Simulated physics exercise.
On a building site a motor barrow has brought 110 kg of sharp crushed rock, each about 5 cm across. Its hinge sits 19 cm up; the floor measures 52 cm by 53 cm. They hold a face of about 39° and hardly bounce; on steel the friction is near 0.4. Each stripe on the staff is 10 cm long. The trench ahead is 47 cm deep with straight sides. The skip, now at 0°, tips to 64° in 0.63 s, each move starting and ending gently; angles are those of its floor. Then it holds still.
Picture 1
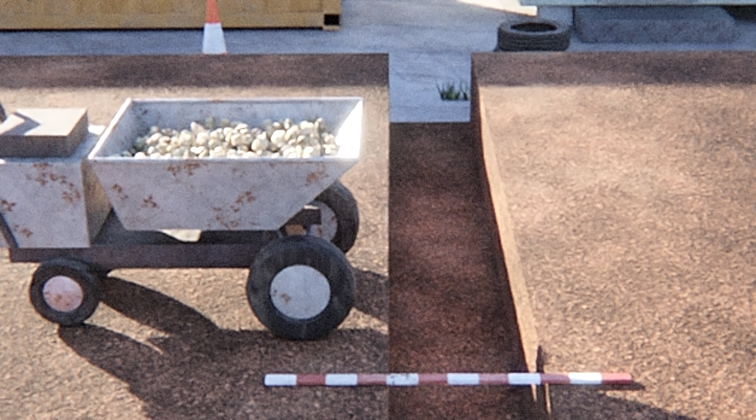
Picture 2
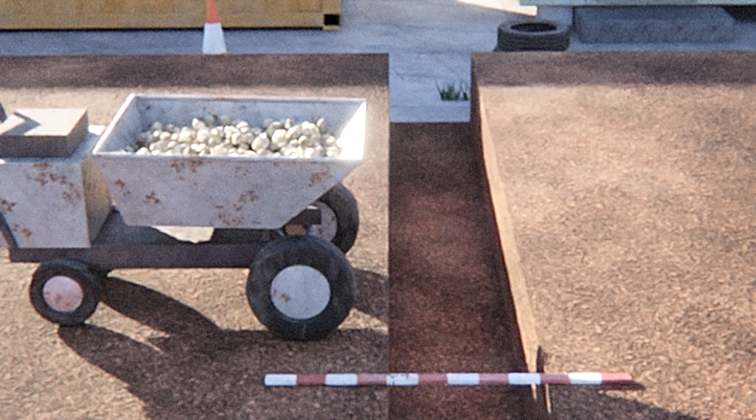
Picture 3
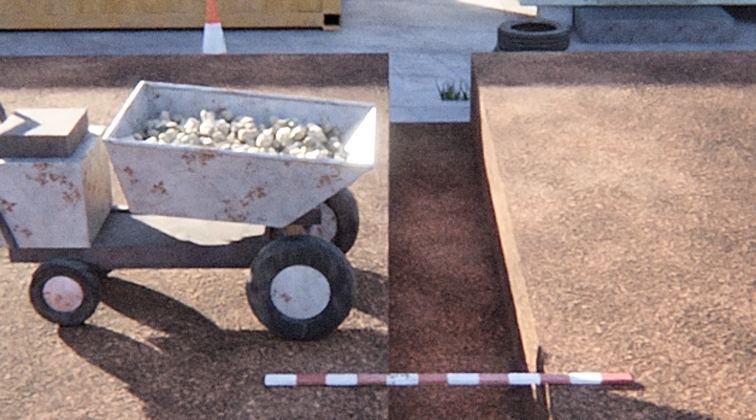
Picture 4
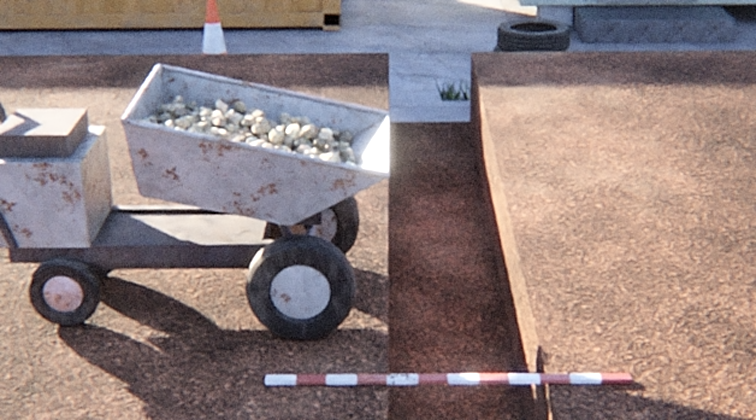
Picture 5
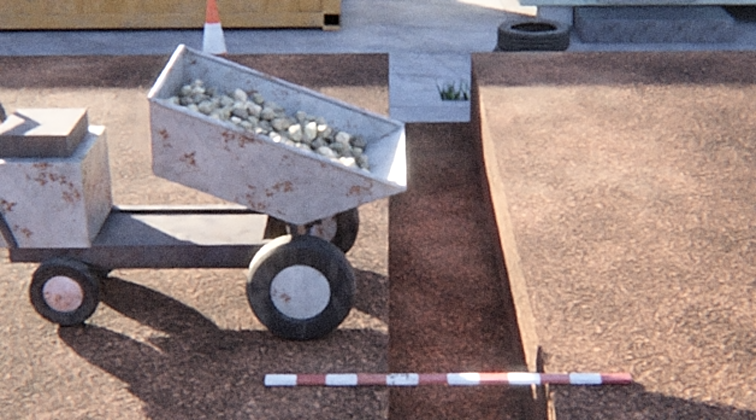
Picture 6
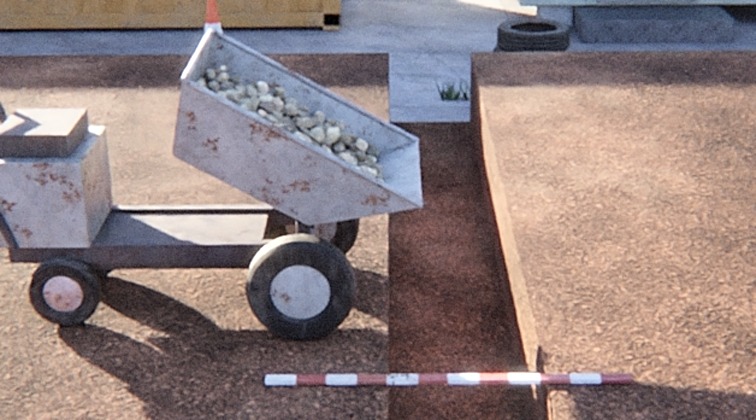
Rusty grey skip of pale crushed rock tilting steadily towards the trench on the right, its left end rising above a stationary barrow.
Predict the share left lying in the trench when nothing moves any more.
Roughly 77 per cent ends in the trench.
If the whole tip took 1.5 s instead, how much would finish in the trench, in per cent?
In that case some 95 per cent.
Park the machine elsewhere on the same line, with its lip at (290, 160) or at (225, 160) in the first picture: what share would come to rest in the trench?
First some 100, then 70 per cent.
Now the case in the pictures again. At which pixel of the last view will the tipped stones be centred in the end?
Their middle is at about (498, 386).
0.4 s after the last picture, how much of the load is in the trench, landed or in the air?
About 15 per cent by then.
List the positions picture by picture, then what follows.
The skip is at 0°, its lip at (358, 160); the top of the load is at (271, 135), in the first frame.
The skip is at 2°, its lip at (362, 161); the top of the load is at (242, 134), in the second frame.
Lip at (373, 167), floor tilted 6°, highest stones at (188, 128), in the third frame.
Lip at (389, 176), floor tilted 13°, highest stones at (189, 113), in the fourth frame.
The skip is at 21°, its lip at (406, 189); the top of the load is at (198, 95), in the fifth frame.
Lip at (422, 206), floor tilted 30°, highest stones at (218, 80), in the sixth frame.
Then, 0.2 s after the last picture the floor is at 54°, 100 % in the skip; the foremost stones are at (421, 211).
Then, 0.4 s after the last picture the floor is at 64°, 87 % in the skip, 13 % in the trench; the foremost stones are at (518, 318).
Then, 0.8 s after the last picture the floor is at 64°, 29 % in the skip, 48 % in the trench, 22 % past the trench; the foremost stones are at (669, 308).
Then, 2.7 s after the last picture the floor is at 64°, 0 % in the skip, 77 % in the trench, 23 % past the trench; the foremost stones are past the picture's edge.
